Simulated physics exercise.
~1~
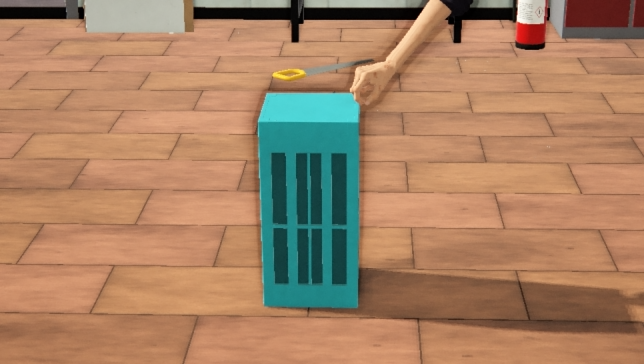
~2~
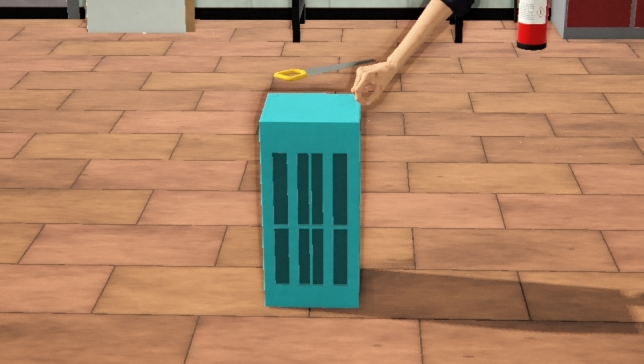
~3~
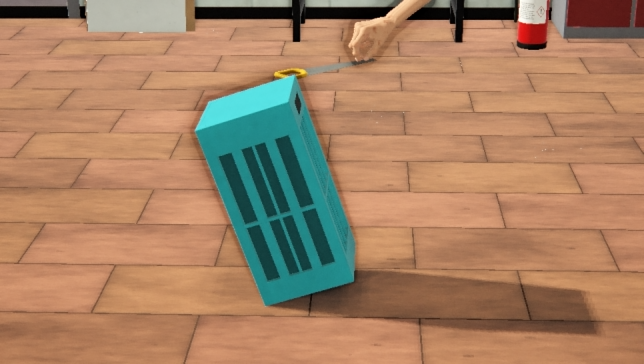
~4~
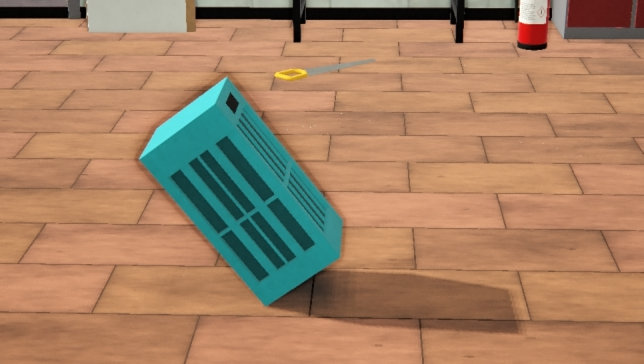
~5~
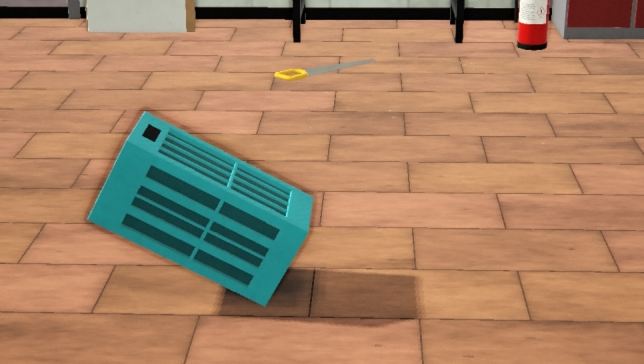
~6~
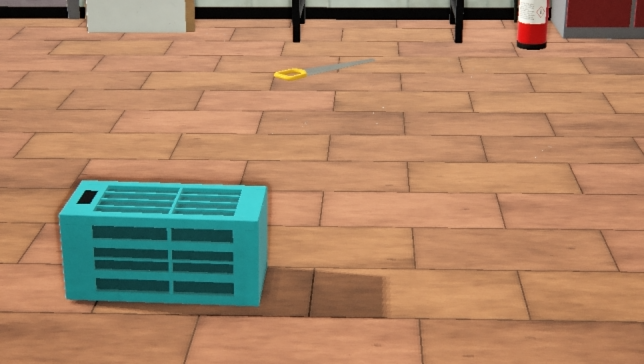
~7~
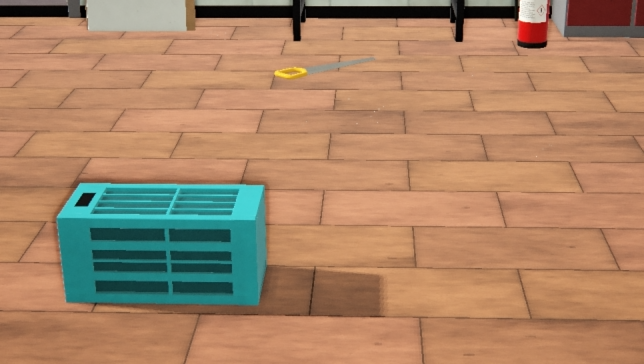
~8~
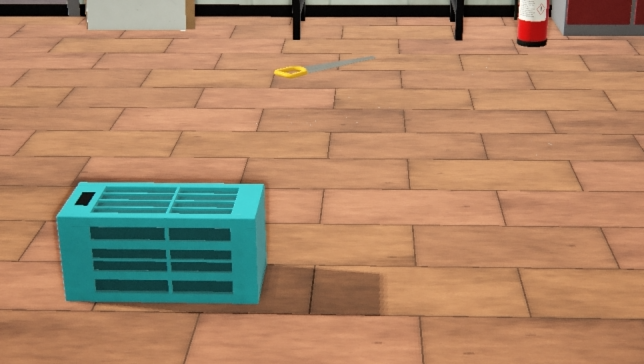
The clip shows a hand at the upper right edge of a tall turquoise crate standing on a tiled floor, with a yellow-handled saw lying behind it. The crate tips to the left as the hand withdraws, then falls over and comes to rest on its side.
